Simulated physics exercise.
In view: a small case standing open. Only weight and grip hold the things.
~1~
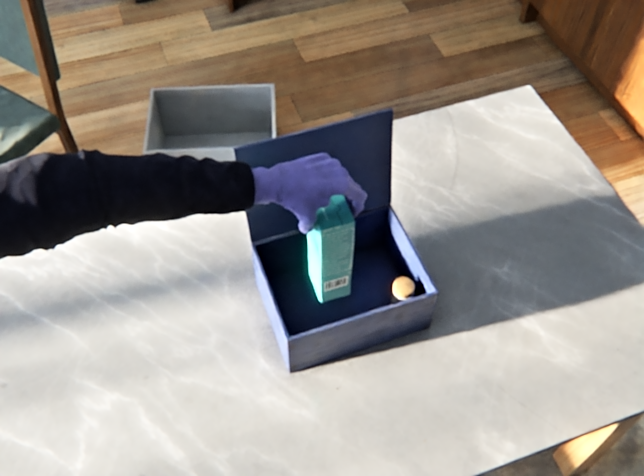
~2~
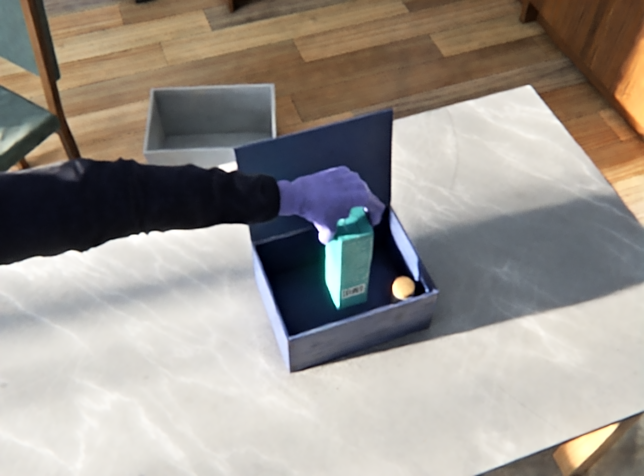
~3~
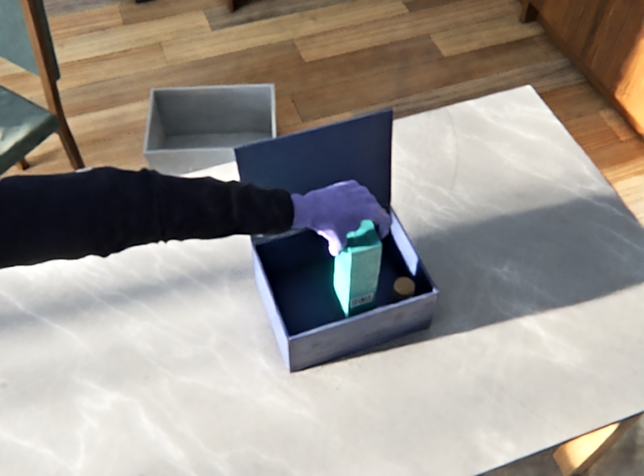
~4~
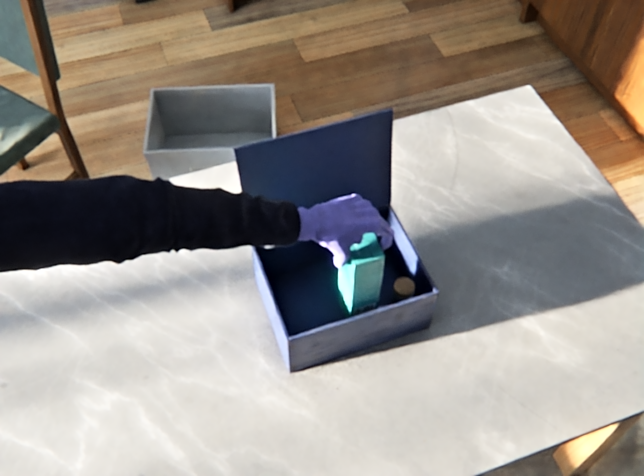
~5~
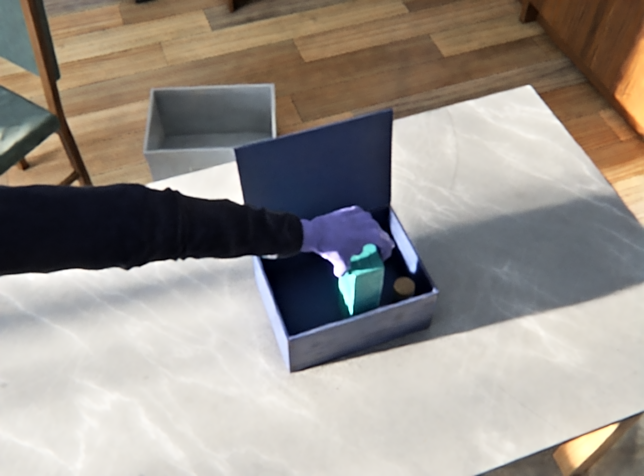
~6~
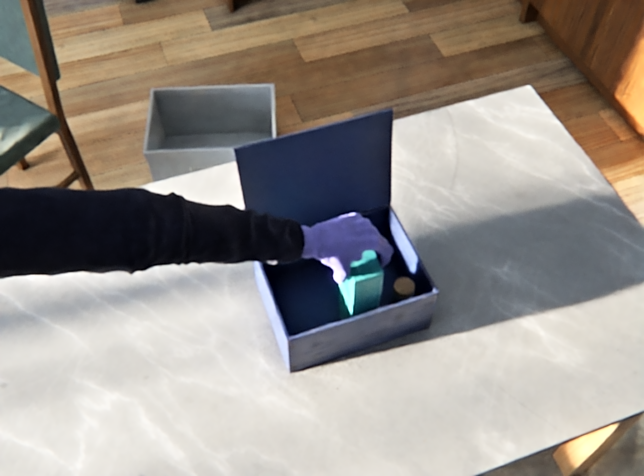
A turquoise carton moves down into an open blue case, lowered by a purple-gloved hand.
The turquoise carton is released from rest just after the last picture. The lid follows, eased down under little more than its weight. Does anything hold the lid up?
It stays ajar.
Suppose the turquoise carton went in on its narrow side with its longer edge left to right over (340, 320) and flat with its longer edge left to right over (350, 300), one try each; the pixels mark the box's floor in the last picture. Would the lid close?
First try: It closes; second try: It sits on the rim.
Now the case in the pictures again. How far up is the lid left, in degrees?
About 35°.
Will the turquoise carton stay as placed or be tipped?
It keeps its pose.
Then, 1.30 s after the last picture, lid 79° above the rim.
Then, 1.60 s after the last picture, lid 58° above the rim.
At rest, lid 34° above the rim; both in place. Seen from the same camera at the end, turquoise carton near (359, 293).
